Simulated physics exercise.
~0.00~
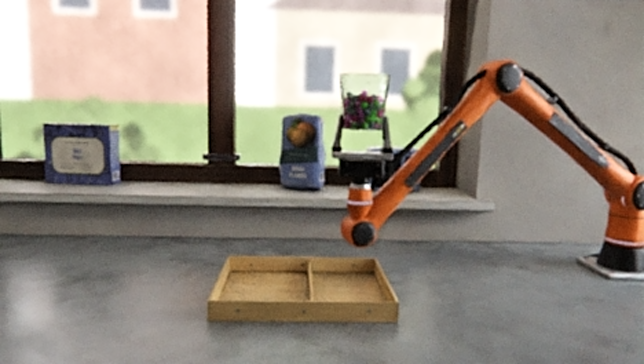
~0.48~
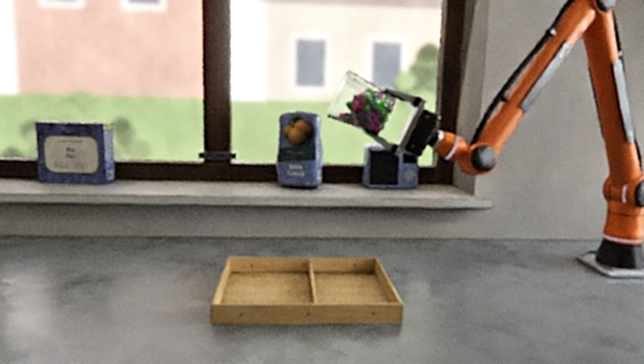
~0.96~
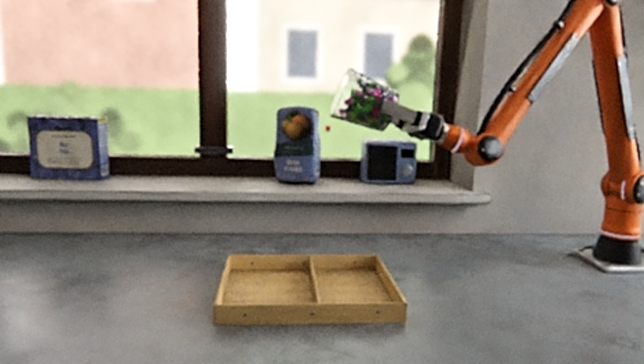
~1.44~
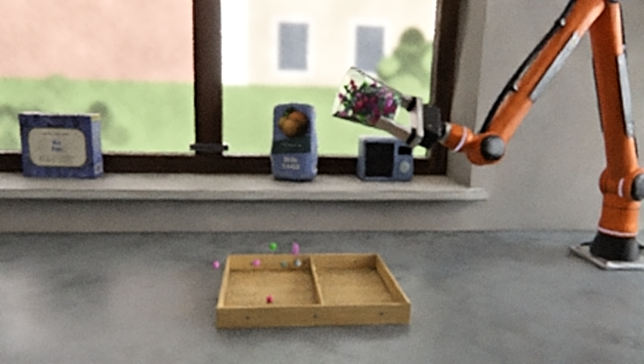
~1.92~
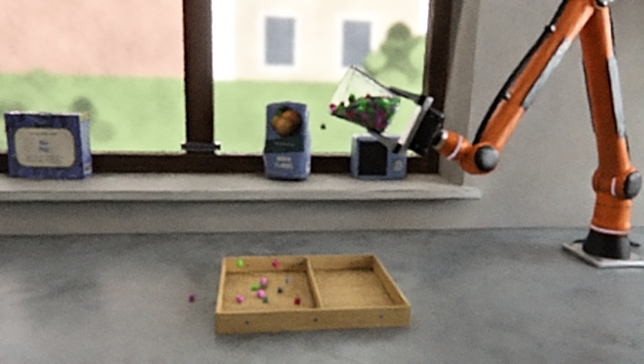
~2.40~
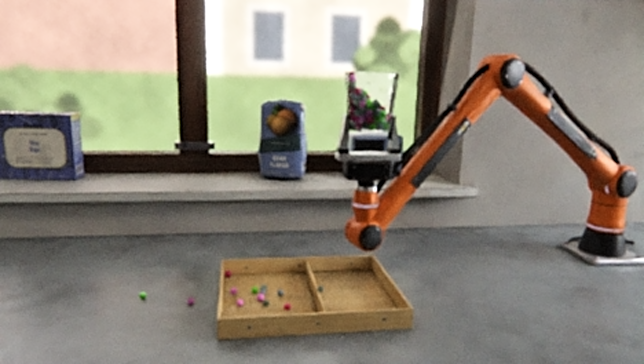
An orange robot arm tips a clear tumbler, spilling some colourful sweets, then rights it.
